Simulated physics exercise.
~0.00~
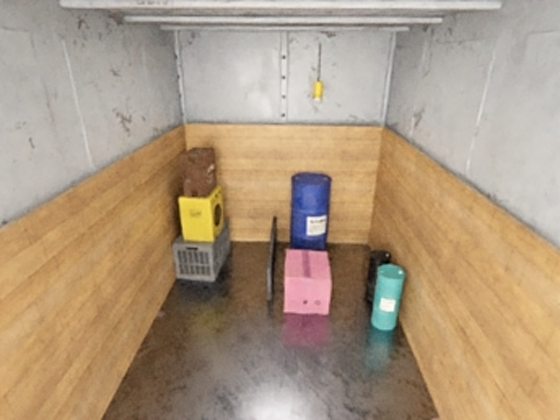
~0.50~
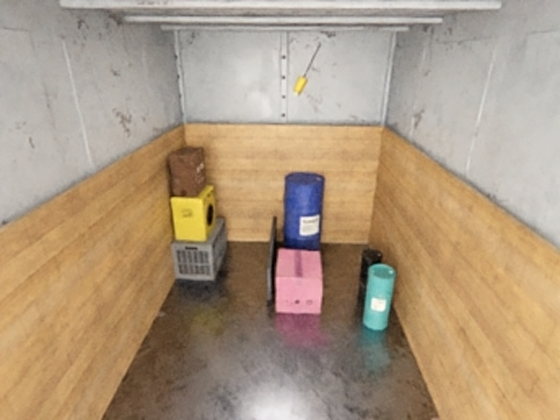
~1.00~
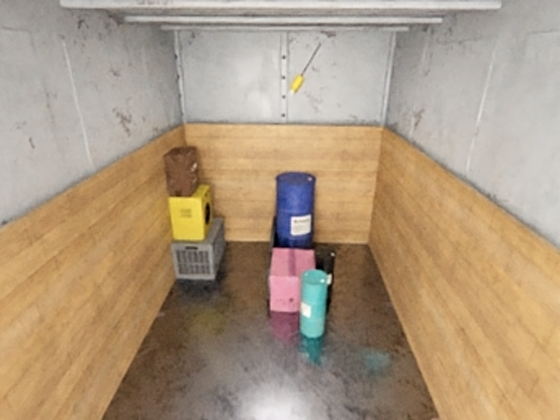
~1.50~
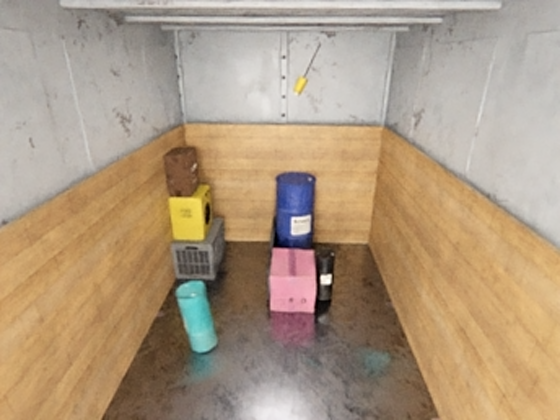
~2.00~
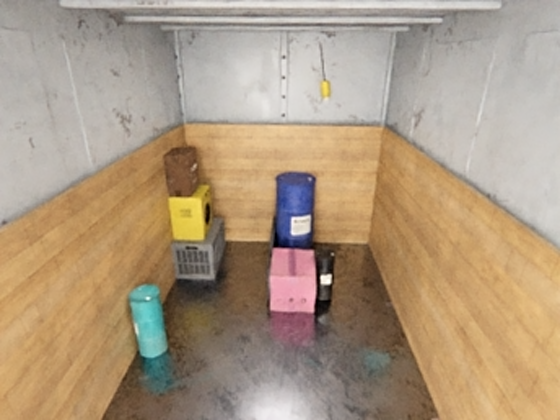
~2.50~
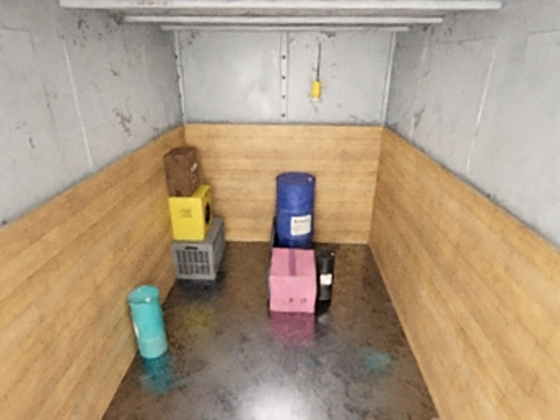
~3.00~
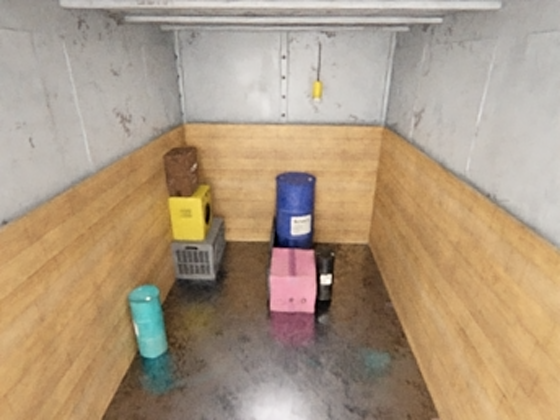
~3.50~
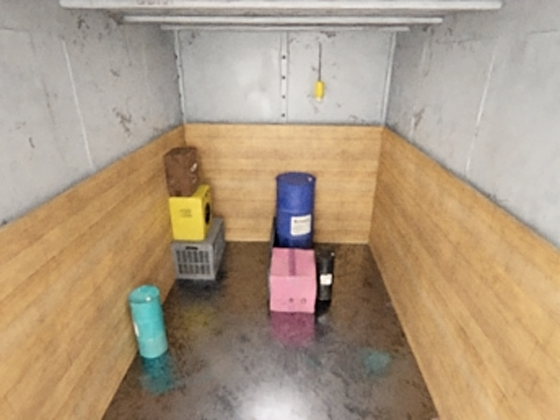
A turquoise canister slid all the way across the van's load bay from right to left, while a black canister shifted left beside the pink box. The blue drum and stacked brown box moved only slightly, and everything ended upright and still.
